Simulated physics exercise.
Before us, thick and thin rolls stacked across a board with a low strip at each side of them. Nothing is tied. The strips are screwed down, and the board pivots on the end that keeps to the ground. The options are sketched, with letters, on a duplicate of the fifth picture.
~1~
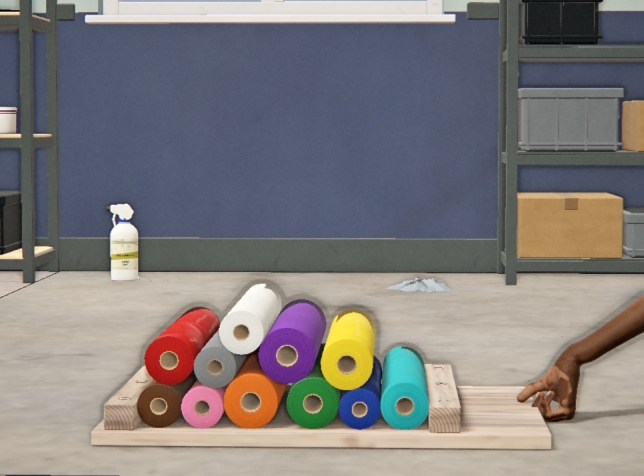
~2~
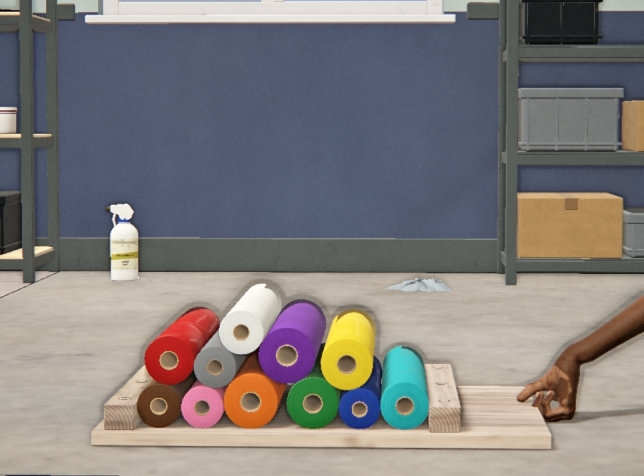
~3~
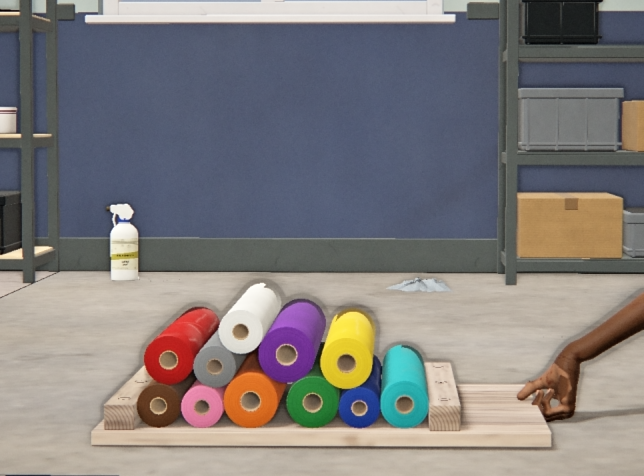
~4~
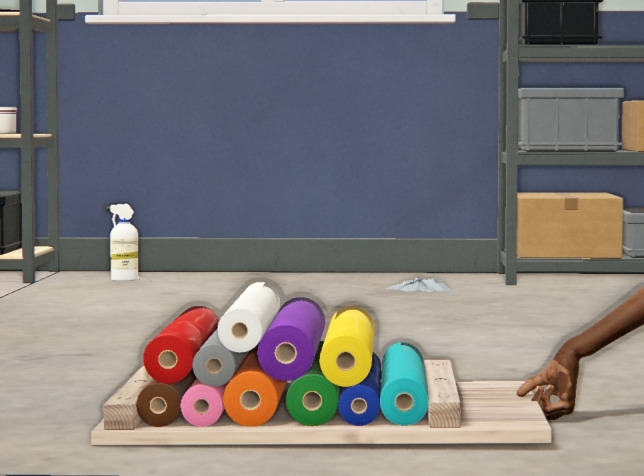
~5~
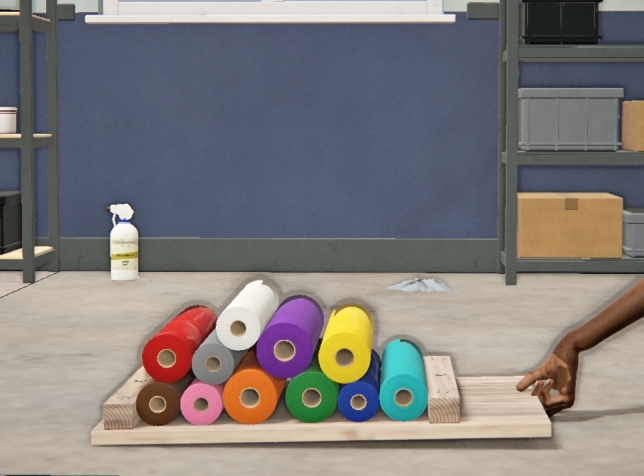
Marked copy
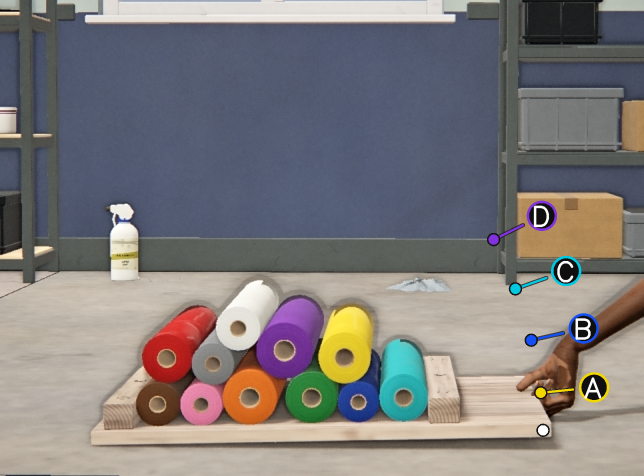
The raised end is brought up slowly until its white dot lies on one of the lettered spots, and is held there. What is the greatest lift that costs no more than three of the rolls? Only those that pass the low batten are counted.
Lift it to D and no more.
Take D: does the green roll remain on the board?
The green roll: Yes.
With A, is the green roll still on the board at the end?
Yes, with A.
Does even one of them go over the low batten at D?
Yes.
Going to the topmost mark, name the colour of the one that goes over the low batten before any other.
First is the red one.
On the marked copy, A at (541, 393); B at (531, 340); C at (515, 289); D at (494, 239); the white dot at (543, 430).
Taking D. A third of the way, board at 16°.
Two thirds of the way, board at 27°.
When it is over, board at 27°, three over the low batten (grey, red, white).
As for the rest, A one over the low batten (red); B three over the low batten (grey, red, white); C three over the low batten (grey, red, white).
